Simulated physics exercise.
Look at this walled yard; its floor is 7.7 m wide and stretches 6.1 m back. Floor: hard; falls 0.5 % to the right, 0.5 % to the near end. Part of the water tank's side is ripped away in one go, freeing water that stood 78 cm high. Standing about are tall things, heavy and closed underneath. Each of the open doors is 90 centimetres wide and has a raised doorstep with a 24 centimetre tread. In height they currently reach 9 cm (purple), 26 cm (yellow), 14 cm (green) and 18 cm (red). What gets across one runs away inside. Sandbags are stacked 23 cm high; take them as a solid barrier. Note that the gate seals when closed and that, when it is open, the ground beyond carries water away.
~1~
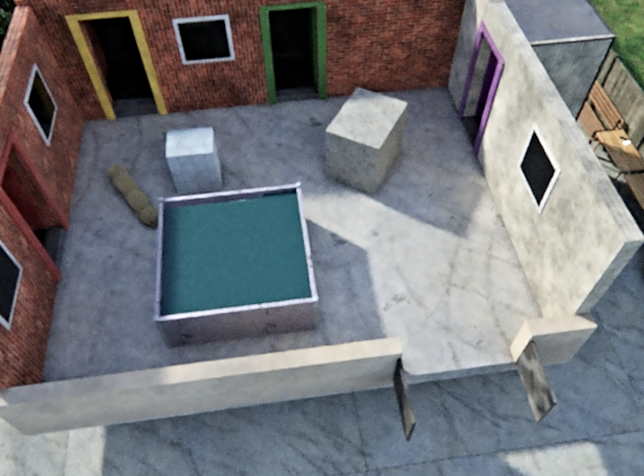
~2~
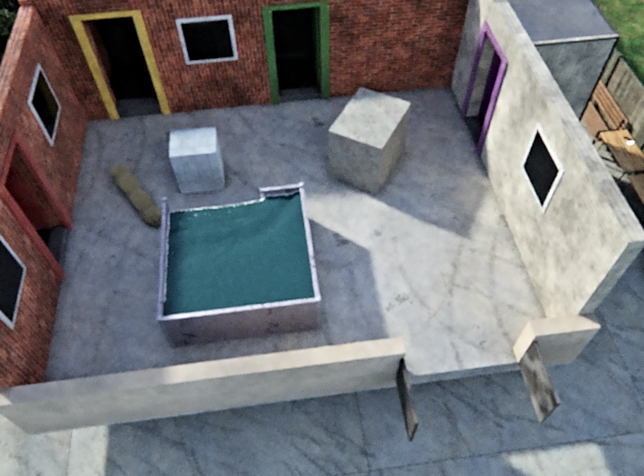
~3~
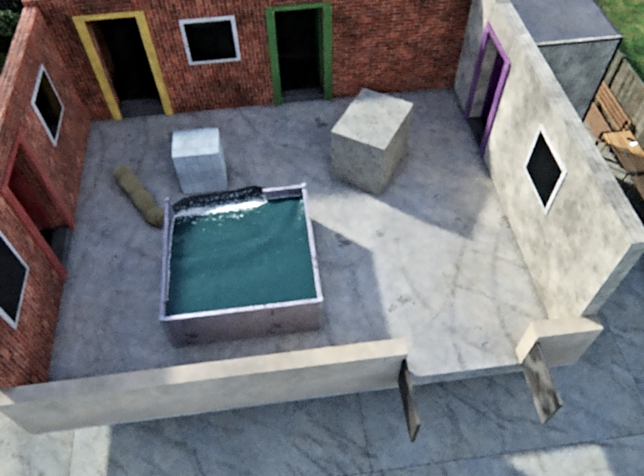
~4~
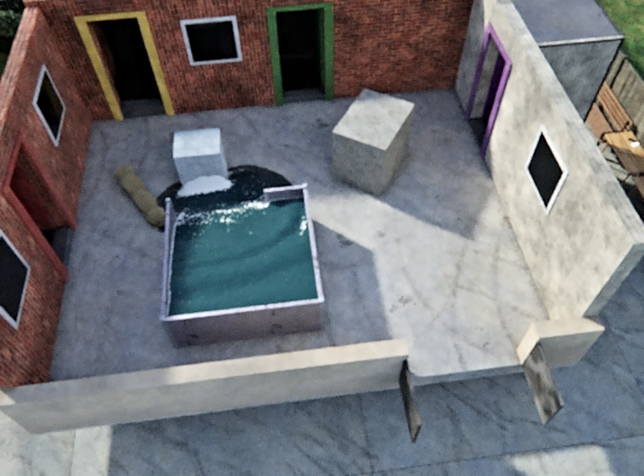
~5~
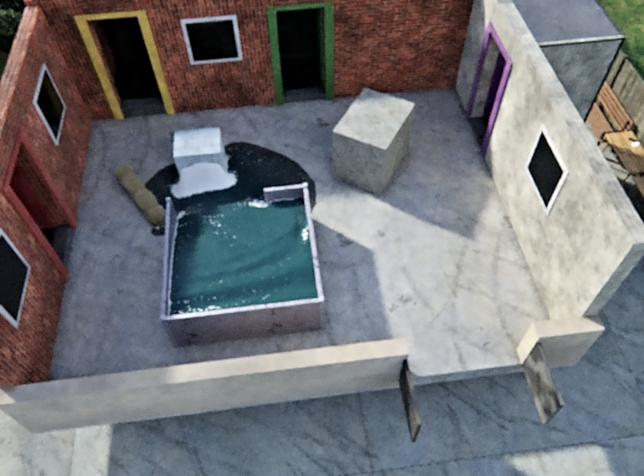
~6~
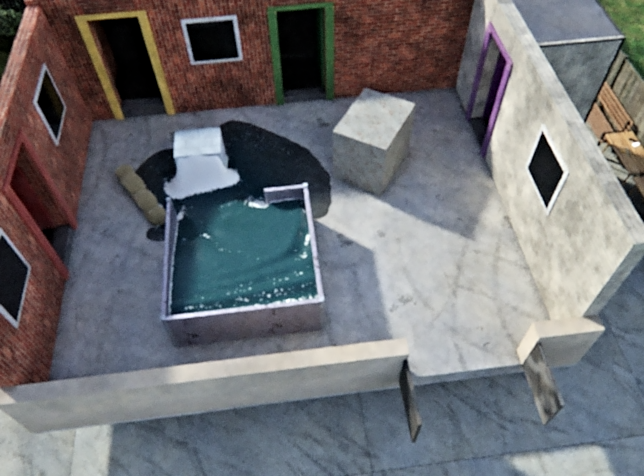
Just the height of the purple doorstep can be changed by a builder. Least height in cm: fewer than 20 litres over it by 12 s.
Approx. 13.5 cm.
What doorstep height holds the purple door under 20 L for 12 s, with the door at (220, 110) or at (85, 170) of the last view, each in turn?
Minimums: About 18 cm and 10.5 cm.
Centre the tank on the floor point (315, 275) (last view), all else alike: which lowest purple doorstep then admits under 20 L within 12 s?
Minimum: Approx. 13.0 cm.
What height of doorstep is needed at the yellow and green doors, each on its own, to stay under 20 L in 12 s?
About 27 cm at yellow and about 20 cm at green.
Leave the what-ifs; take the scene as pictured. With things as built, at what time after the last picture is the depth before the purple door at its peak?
Peak time: About 5.5 s.
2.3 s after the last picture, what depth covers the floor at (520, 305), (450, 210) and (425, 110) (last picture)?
Depths of roughly 0 cm, 0 cm and 7 cm, in that order.
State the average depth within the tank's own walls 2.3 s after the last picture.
The average depth is some 30 cm.
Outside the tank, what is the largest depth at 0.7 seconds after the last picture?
I'd estimate roughly 56 cm.
Then, 0.7 s after the last picture water covers 30 % of the floor, deepest (56 cm) near (208, 200); it has not reached the purple door.
Then, 2.3 s after the last picture water covers 55 % of the floor, deepest (34 cm) near (452, 92); 5 cm at the purple door, 0 litres in over its 9 cm doorstep.
Then, 11.3 s after the last picture water covers 95 % of the floor, deepest (12 cm) near (388, 353); 7 cm at the purple door, 78 litres in over its 9 cm doorstep.
At the purple door as built, the water peaked near 16 cm, 5.3 s after the last picture.
Run again over the same 12 s with other heights there, 42 litres in over 11.5 cm, 6 litres over 16 cm. The limit of 20 litres is kept from about 13.5 cm up.
